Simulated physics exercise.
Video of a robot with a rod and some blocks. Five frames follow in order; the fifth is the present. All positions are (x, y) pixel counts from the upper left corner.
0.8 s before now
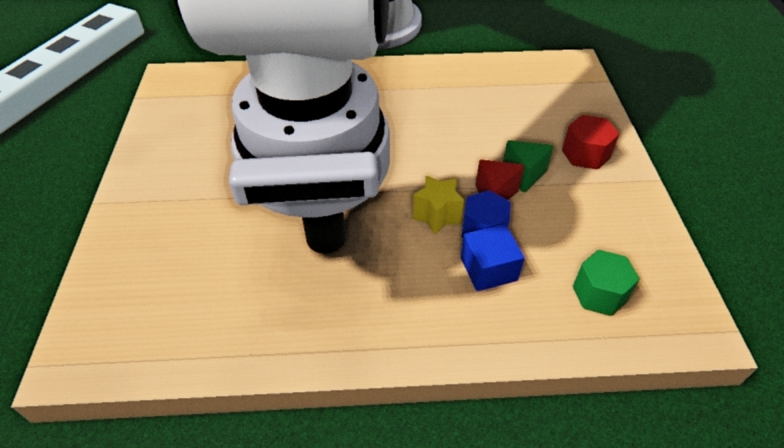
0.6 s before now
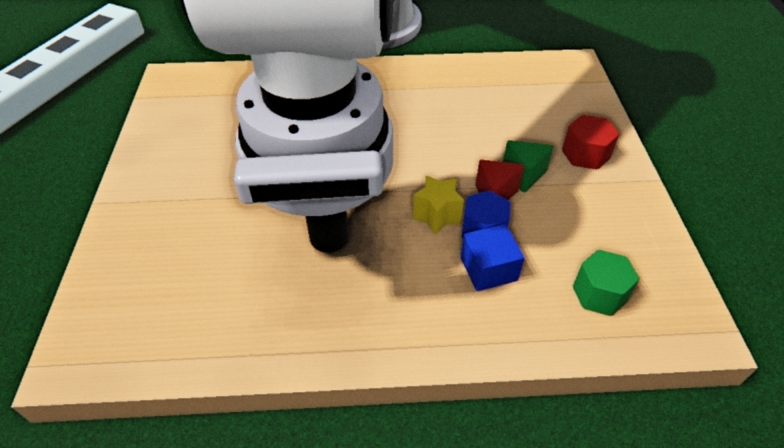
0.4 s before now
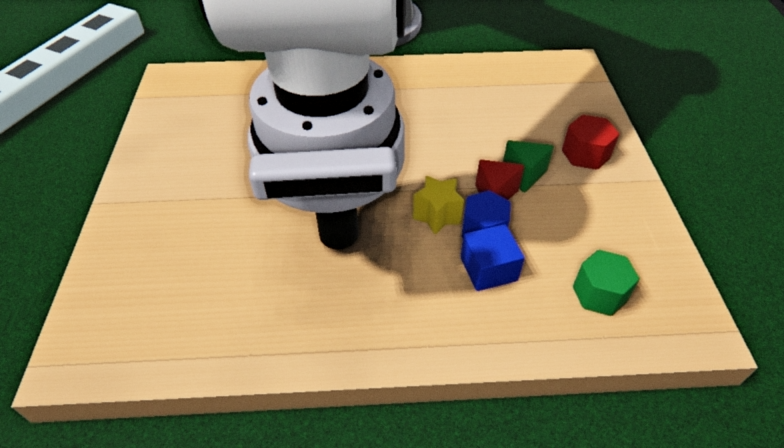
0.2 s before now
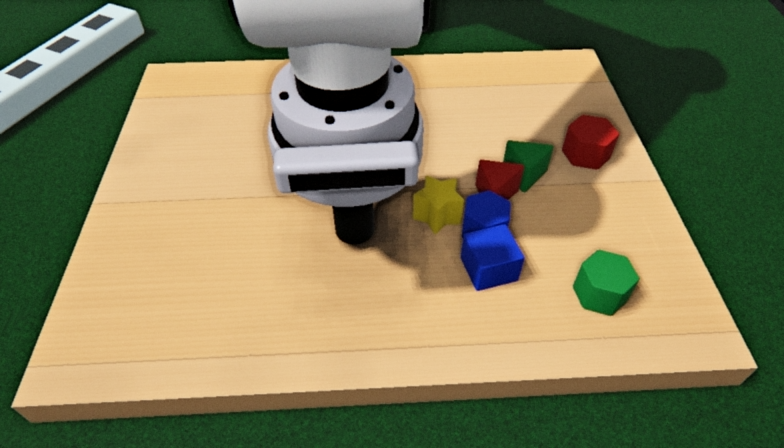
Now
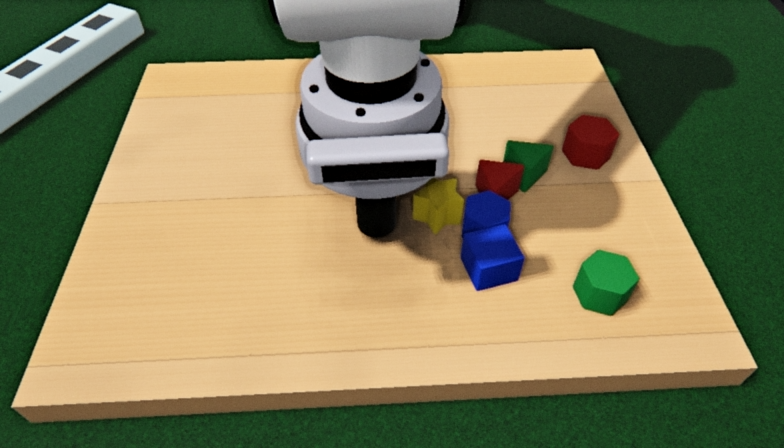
A light wooden board rests on a green surface, seen from above at an angle by a camera that stays still. A white and grey robot arm holds a short black rod over the board, left of a yellow star, two blue blocks, and red and green blocks towards the right. The arm slides slowly rightward, bringing the rod closer to the yellow star, while the blocks stay in place.
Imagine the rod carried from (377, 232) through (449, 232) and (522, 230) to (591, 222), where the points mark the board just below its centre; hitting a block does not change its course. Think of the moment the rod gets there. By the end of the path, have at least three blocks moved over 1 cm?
No.
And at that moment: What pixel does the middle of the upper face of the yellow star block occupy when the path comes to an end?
For the centre of its top, I'd go with (466, 180).
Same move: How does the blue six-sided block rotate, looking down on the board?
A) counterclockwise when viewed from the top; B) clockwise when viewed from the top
Correct choice: B.
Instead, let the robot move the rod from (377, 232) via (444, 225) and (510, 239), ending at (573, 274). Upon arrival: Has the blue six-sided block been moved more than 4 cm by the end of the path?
I believe so.
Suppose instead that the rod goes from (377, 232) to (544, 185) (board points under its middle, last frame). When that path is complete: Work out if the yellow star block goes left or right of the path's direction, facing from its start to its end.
It is pushed towards the left-hand side.
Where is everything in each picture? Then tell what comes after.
Tip of the rod at (326, 239), middles of tops, yellow star block at (440, 191), blue six-sided block at (488, 207), blue square piece at (494, 245), red triangular piece at (500, 171), green six-sided block at (611, 271), in the first picture.
Rod at (329, 238), nothing pushed, in the second picture.
Rod at (339, 235), nothing pushed, in the third picture.
Rod at (355, 230), nothing pushed, in the fourth picture.
Rod at (377, 223), yellow star block at (440, 191), blue six-sided block at (488, 207), blue square piece at (494, 245), red triangular piece at (500, 171), green six-sided block at (611, 271), in the fifth picture.
The first path, step by step. One third of the way, rod at (451, 223); yellow star block at (461, 182), turned 30° anticlockwise; blue six-sided block at (498, 207), turned 15° clockwise.
Two thirds of the way, rod at (524, 221); yellow star block at (466, 180), turned 55° anticlockwise; blue six-sided block at (573, 205), turned 20° clockwise; red triangular piece at (502, 169).
At the end, rod at (595, 214); yellow star block at (466, 180), turned 55° anticlockwise; blue six-sided block at (647, 204), turned 40° clockwise; blue square piece unmoved; red triangular piece at (502, 169); green six-sided block unmoved.
